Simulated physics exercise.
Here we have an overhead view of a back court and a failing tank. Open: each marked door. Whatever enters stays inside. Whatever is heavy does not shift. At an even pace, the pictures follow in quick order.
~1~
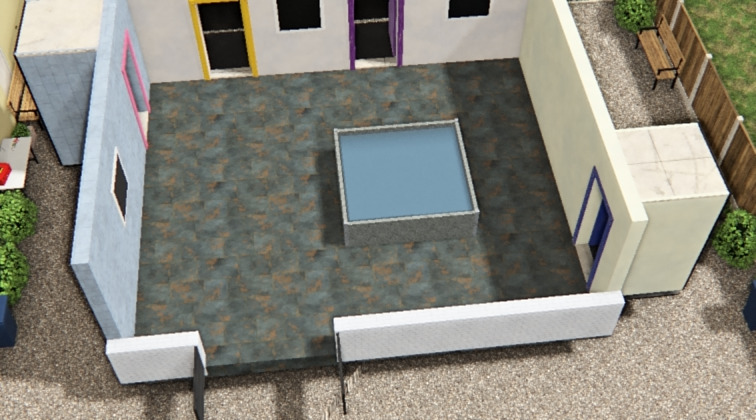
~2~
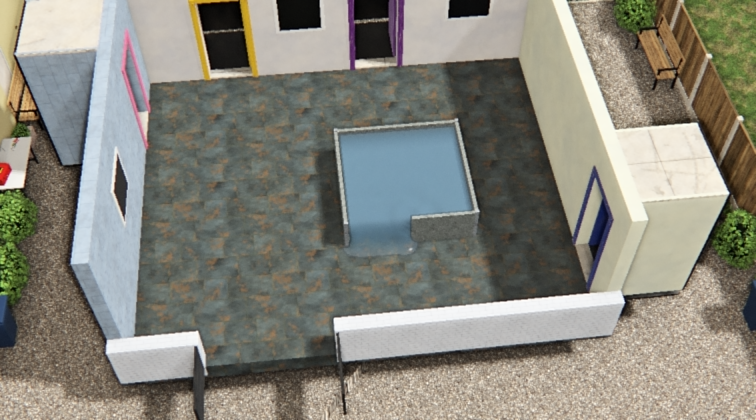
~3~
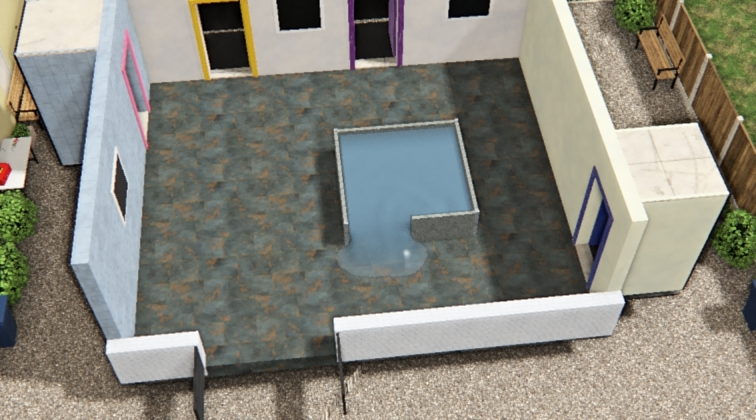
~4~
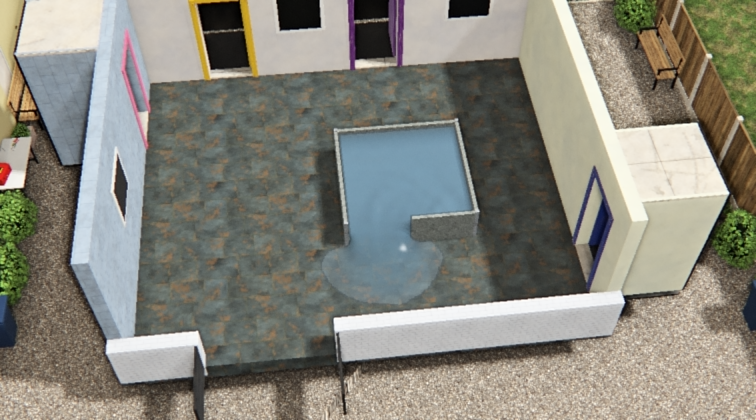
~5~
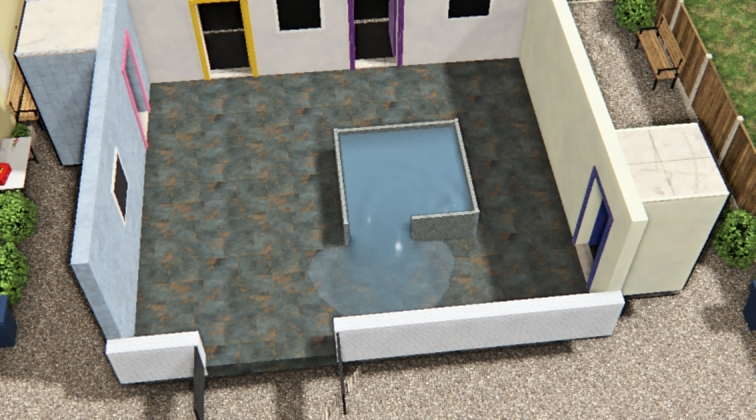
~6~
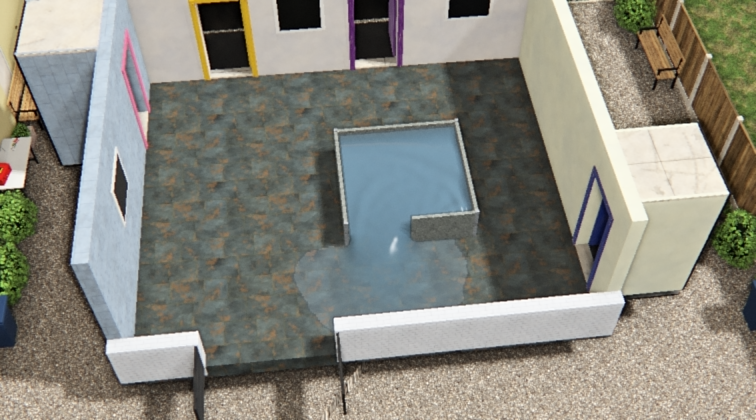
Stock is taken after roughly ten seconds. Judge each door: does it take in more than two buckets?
The blue door is overrun past two buckets. The purple door is not overrun past two buckets. The yellow door is not overrun past two buckets. The pink door is not overrun past two buckets.
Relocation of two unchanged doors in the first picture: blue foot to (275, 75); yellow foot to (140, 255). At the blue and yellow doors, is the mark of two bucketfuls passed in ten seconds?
What you'd see: The blue door stays within the limit and the yellow door stays within the limit.
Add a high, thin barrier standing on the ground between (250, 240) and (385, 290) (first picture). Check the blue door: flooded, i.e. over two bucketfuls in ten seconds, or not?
Reading for blue: It gets too much.
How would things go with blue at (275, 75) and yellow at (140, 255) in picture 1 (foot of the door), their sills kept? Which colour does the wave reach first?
The yellow door.
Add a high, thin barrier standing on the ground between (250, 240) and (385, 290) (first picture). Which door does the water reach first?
The one in blue.
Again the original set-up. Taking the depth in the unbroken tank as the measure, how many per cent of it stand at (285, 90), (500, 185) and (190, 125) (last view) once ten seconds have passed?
I'd say close to 0, 6 and 2 percent.
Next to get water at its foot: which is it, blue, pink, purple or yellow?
I'd go with the blue one.
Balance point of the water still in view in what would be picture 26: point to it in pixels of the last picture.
I'd put my finger on (402, 243).
A moment on, water covers 15 % of the floor; the blue door not reached, the purple door not reached, the yellow door not reached, the pink door not reached.
Next, water covers 20 % of the floor; the blue door not reached, the purple door not reached, the yellow door not reached, the pink door not reached.
Then, water covers 30 % of the floor; the blue door over two buckets in, the purple door not reached, the yellow door not reached, the pink door not reached.
Later, water covers 55 % of the floor; the blue door far over two buckets in, the purple door not reached, the yellow door not reached, the pink door not reached.
In the end, water covers 80 % of the floor; the blue door far over two buckets in, the purple door wet at the sill, nothing in, the yellow door wet at the sill, nothing in, the pink door wet at the sill, nothing in.
